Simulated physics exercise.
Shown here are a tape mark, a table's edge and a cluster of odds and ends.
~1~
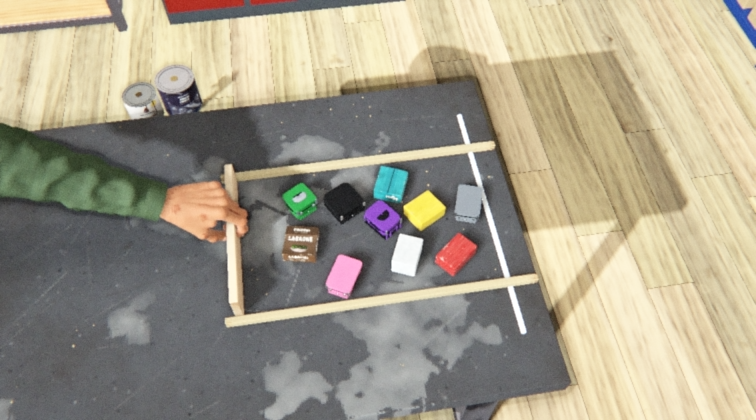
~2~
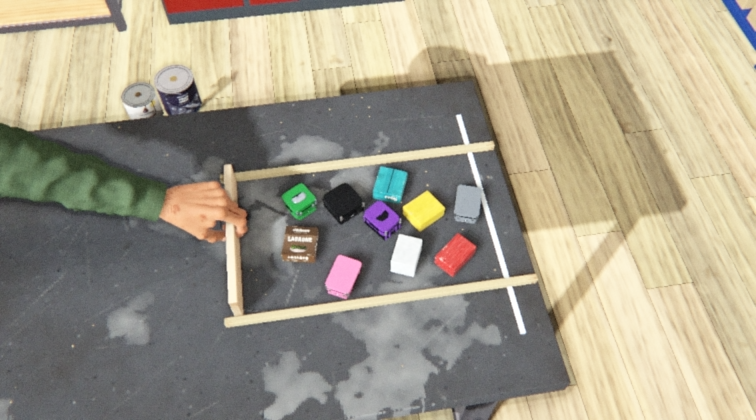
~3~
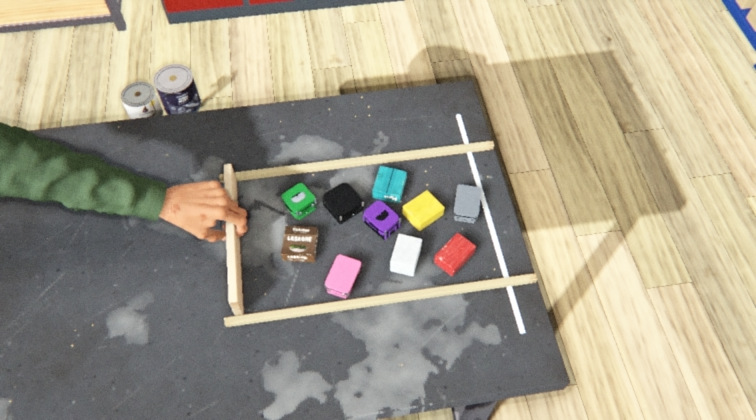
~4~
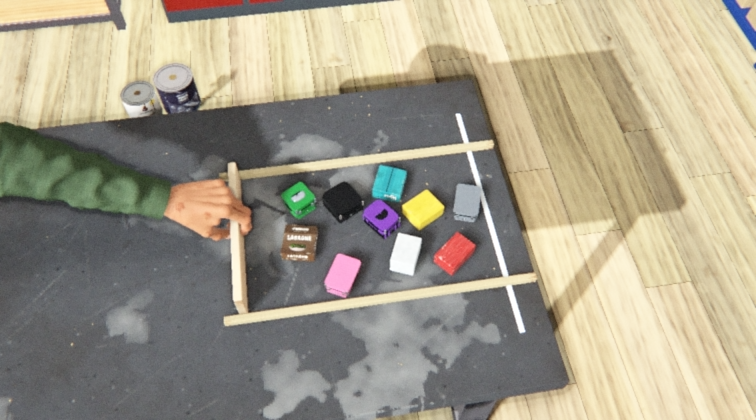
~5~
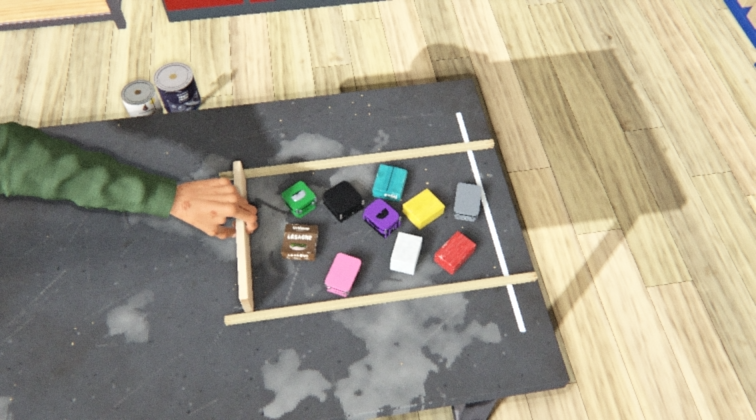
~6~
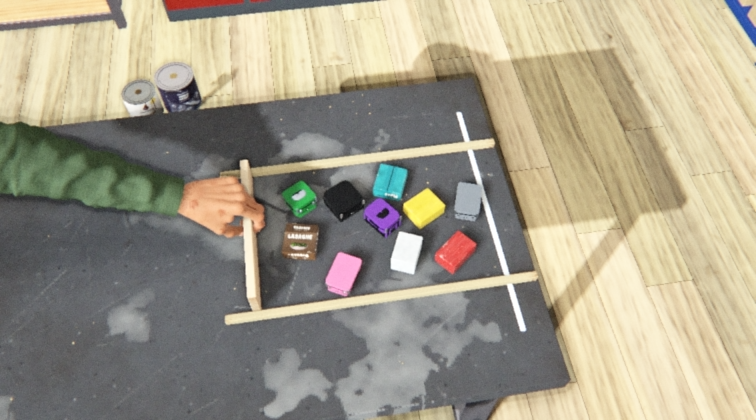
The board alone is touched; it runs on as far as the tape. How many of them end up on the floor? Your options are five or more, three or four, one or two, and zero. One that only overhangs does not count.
My pick is five or more.
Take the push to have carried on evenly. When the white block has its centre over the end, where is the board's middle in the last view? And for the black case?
Middle approx. at (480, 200), then approx. at (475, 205).
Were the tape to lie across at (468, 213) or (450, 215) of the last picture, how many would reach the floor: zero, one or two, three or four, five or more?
Well, the first gives three to four and the second gives 1 or 2.
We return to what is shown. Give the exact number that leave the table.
The total is 7.
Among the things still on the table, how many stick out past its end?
Looks like 1 of them.
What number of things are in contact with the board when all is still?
It adds up to 3.
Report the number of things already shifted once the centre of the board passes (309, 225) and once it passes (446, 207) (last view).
Counts: 3 and 10.
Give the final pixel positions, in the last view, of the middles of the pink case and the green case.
Same order as the question: First (513, 248), second (493, 181).
A little later, none off yet; grey case at rest near (468, 202); red block at rest near (456, 252); yellow block at rest near (424, 208).
Next, none off yet; grey case shifted about its own width near (506, 197); red block shifted about its own width near (484, 252); yellow block shifted well along near (479, 201).
When it is over, the number that fall off is five or more; down, black case, purple case, turquoise box, white block, yellow block, red block and grey case.
